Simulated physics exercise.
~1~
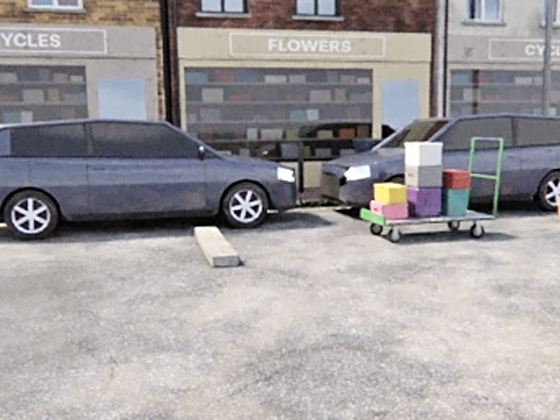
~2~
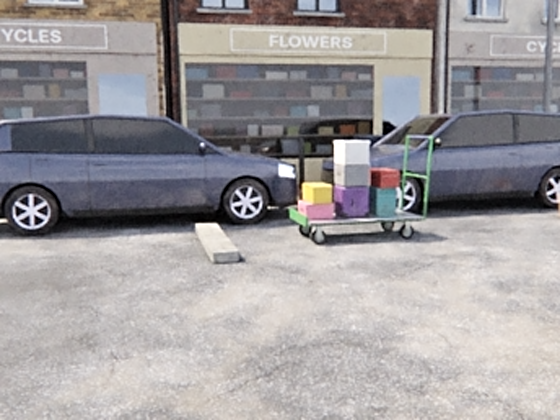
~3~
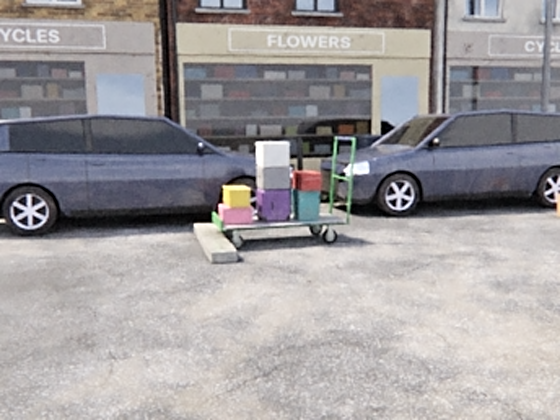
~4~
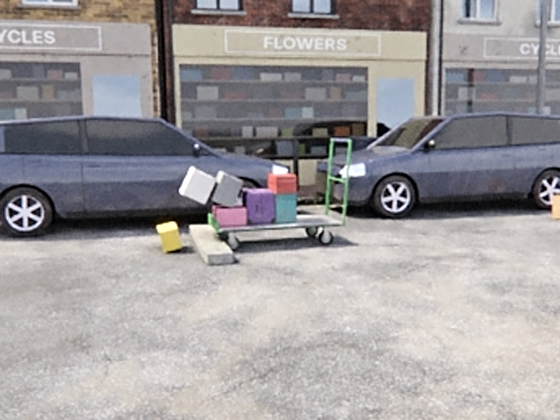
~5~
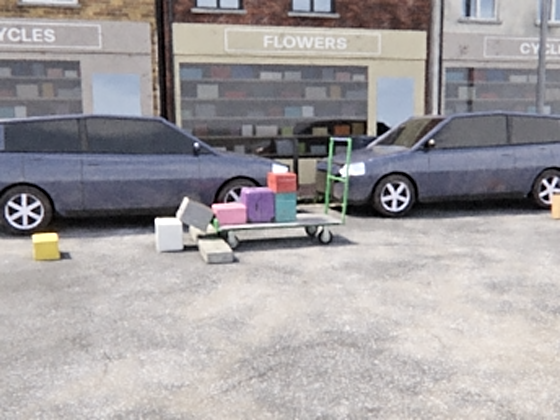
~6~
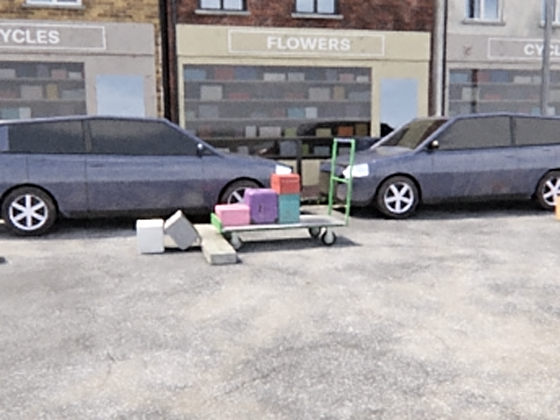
In front of a row of shops with parked cars, a flat cart loaded with colourful boxes rolls left and stops against a kerb block; the yellow, white and grey boxes tumble off the front onto the ground, while the purple, pink, red and teal ones stay aboard.
